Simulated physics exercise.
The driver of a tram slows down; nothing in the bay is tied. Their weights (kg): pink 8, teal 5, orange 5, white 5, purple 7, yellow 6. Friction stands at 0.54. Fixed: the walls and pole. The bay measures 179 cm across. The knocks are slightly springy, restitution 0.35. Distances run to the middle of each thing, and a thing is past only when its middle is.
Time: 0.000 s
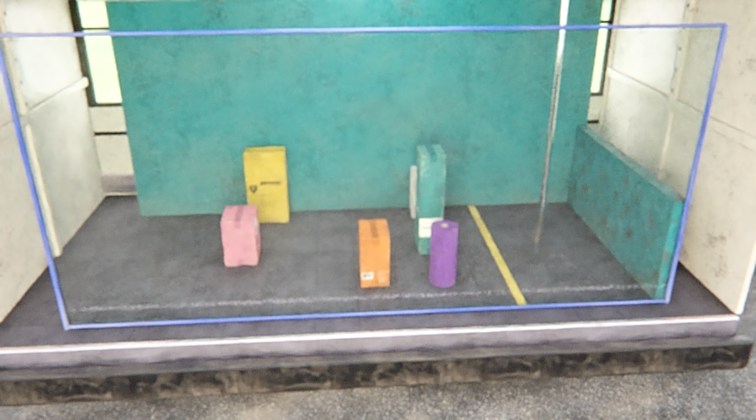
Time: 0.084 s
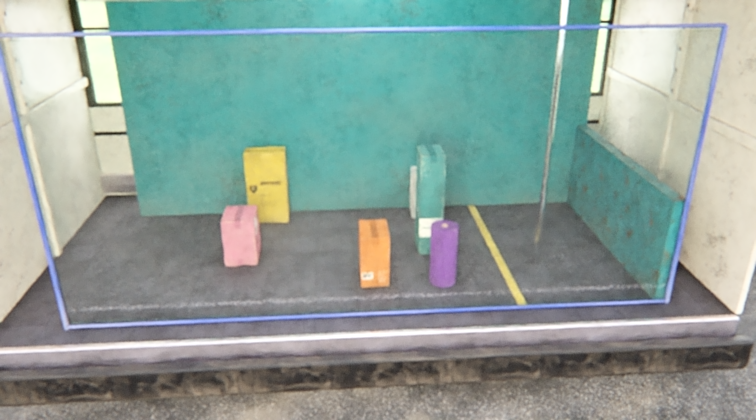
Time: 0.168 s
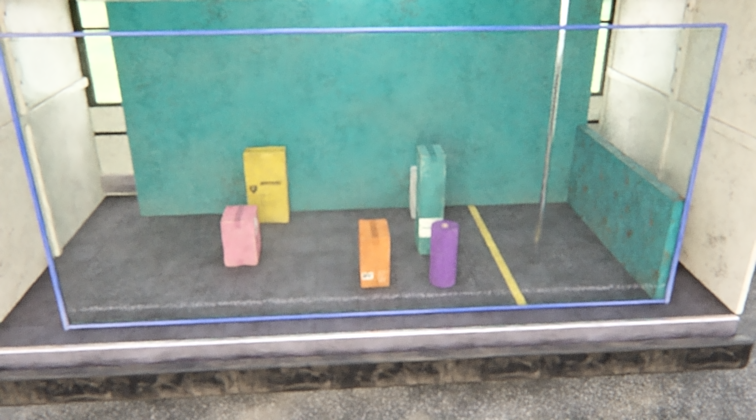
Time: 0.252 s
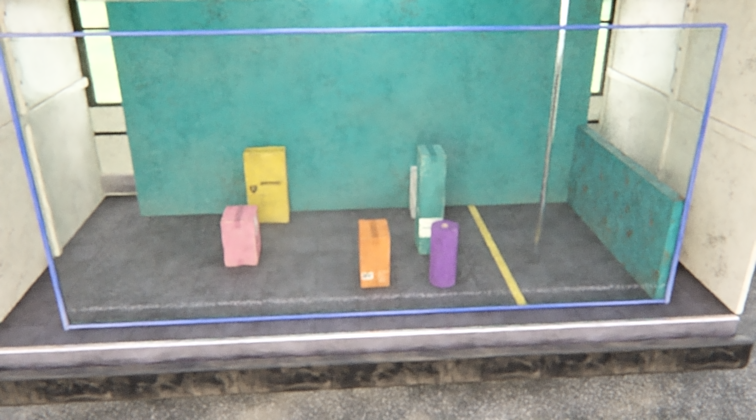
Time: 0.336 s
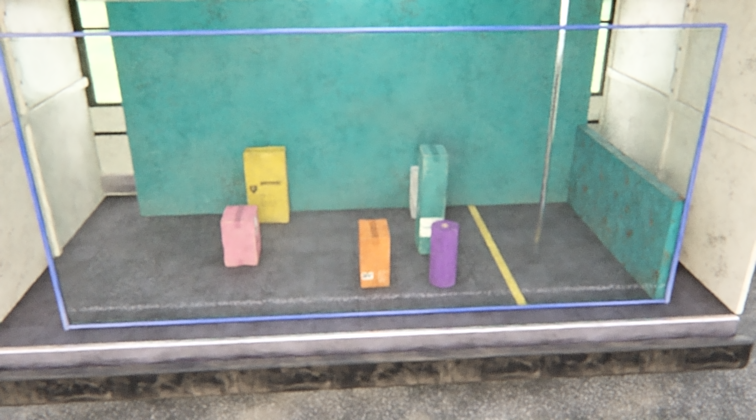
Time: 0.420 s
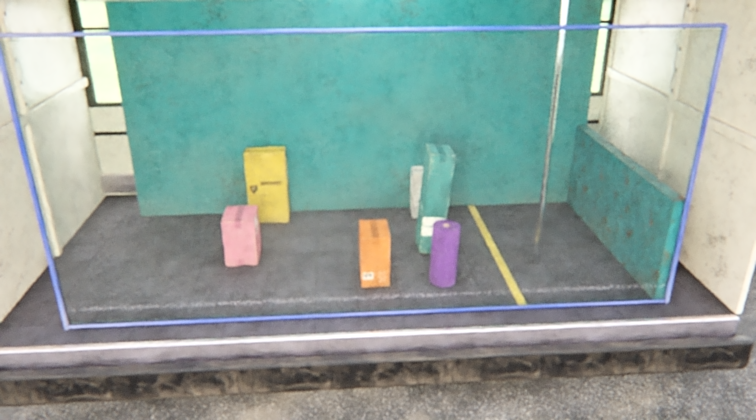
A wide bay with a teal back wall, pale side walls and a dark floor is seen from the front and slightly above, its opening outlined in blue. A yellow box stands behind a pink pack at left, an orange box near the middle, and a tall teal box behind a purple roll, left of a yellow floor line and thin pole. The teal box tilts slightly right late on, while everything else and the camera stay practically still.
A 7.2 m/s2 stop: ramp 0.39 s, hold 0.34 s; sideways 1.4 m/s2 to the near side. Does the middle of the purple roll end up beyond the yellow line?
It will go over the line.
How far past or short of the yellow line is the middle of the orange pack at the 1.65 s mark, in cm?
Measured short of the mark: Approx. 60 cm.
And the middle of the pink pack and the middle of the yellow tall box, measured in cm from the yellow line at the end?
Short side for both: Pink pack 170 cm, yellow tall box 160 cm.
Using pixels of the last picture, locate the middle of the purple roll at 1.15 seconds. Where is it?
Pixel in the last view at that time: About (533, 274).
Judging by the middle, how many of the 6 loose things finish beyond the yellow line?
2.
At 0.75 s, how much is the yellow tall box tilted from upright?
I'd say it leans about 0 degrees.
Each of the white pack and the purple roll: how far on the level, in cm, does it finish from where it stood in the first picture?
Estimates - white pack 40, purple roll 70.
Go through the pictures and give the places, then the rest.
In the first frame, purple roll (444, 254), pink pack (242, 235), yellow line (519, 298).
In the second frame, purple roll (444, 254), pink pack (242, 235).
In the third frame, purple roll (444, 254), pink pack (242, 235).
In the fourth frame, purple roll (444, 254), pink pack (242, 235).
In the fifth frame, purple roll (444, 254), pink pack (242, 235).
In the sixth frame, purple roll (444, 253), pink pack (242, 235), yellow line (519, 298).
After 0.75 s the purple roll is 26 cm short of the yellow line, tilted 55°, near (478, 258) in the last picture's view; the pink pack 190 cm short of the yellow line, tilted 0°.
After 1.15 s the purple roll is 14 cm past the yellow line, tilted 90°, near (533, 274) in the last picture's view; the pink pack 166 cm short of the yellow line, tilted 0°.
After 1.65 s the purple roll is 14 cm past the yellow line, tilted 90°, near (534, 274) in the last picture's view.
Final state at 1.9 s, pink pack stops short of the yellow line; teal tall box crosses the yellow line; orange pack stops short of the yellow line; white pack stops short of the yellow line; purple roll crosses the yellow line; yellow tall box stops short of the yellow line.
